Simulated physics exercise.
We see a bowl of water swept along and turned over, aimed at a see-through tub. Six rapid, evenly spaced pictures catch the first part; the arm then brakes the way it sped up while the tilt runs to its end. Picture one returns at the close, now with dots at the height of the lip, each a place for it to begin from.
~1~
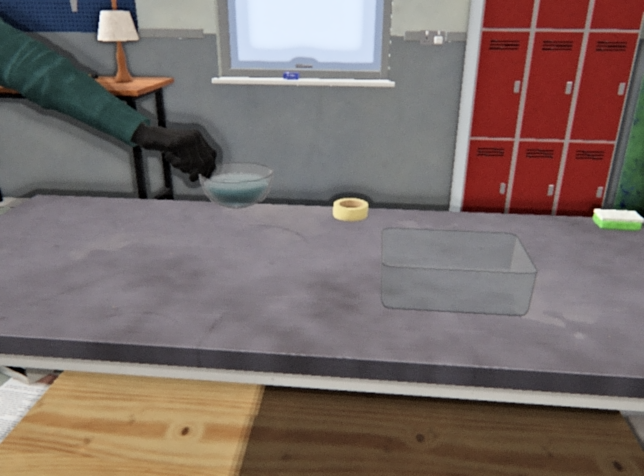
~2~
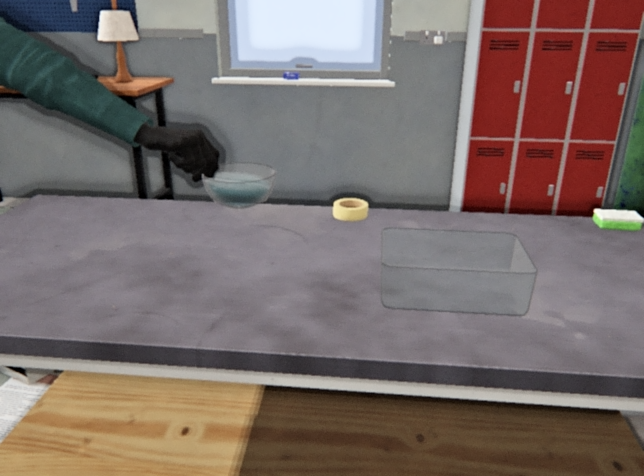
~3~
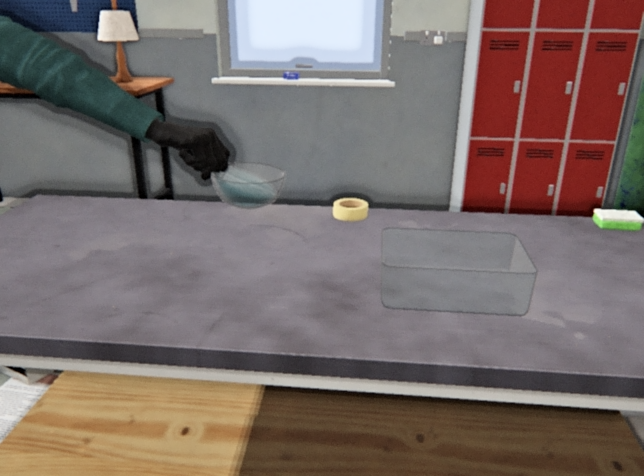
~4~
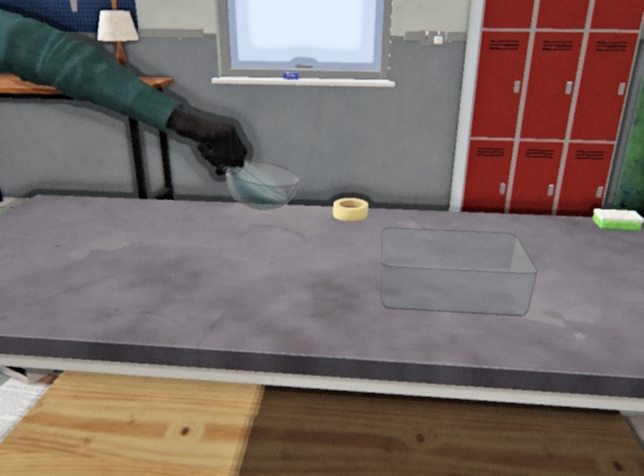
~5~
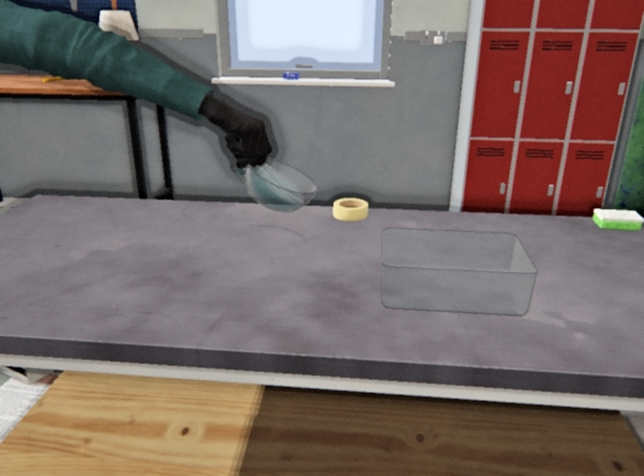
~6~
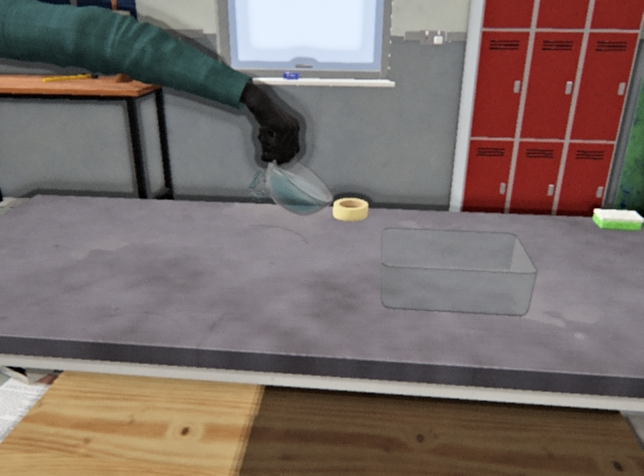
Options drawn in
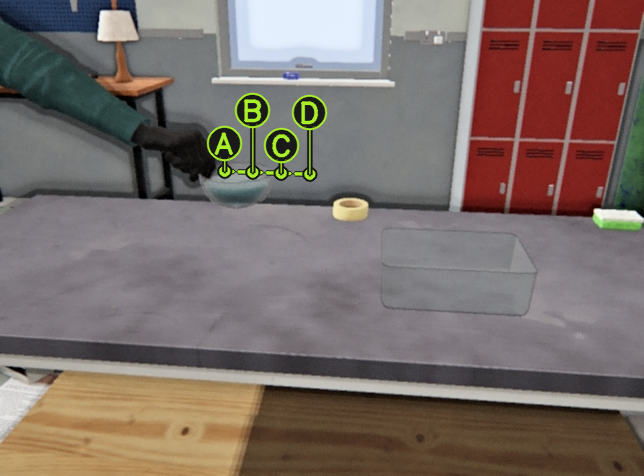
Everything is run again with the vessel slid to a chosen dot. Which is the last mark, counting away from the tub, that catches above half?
The answer is spot B.
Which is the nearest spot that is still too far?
That is spot A.
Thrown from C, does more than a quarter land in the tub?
Yes, clearly.
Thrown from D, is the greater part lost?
No.
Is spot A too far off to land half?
Yes.
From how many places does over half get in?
Three of them.
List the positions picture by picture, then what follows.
The first picture shows upright, lip at (271, 172); tub from (381, 306) to (528, 314); nothing has left yet.
The second picture shows upright, lip at (274, 173); nothing has left yet.
The third picture shows tipped about 3°, lip at (283, 175); nothing has left yet.
The fourth picture shows tipped about 11°, lip at (298, 180); water is over the rim, down to (225, 168).
The fifth picture shows tipped about 23°, lip at (316, 189); water is over the rim, down to (239, 177).
The sixth picture shows tipped about 37°, lip at (332, 198); water is over the rim, down to (260, 197).
On the marked copy, A at (224, 171); B at (252, 172); C at (281, 173); D at (309, 174).
For spot A, about 19 % lands in the tub, 76 % falls short and 5 % goes beside or beyond.
For spot B, about 68 % lands in the tub, 20 % falls short and 12 % goes beside or beyond.
For spot C, about 77 % lands in the tub, 6 % falls short and 17 % goes beside or beyond.
For spot D, about 73 % lands in the tub, 7 % falls short and 20 % goes beside or beyond.
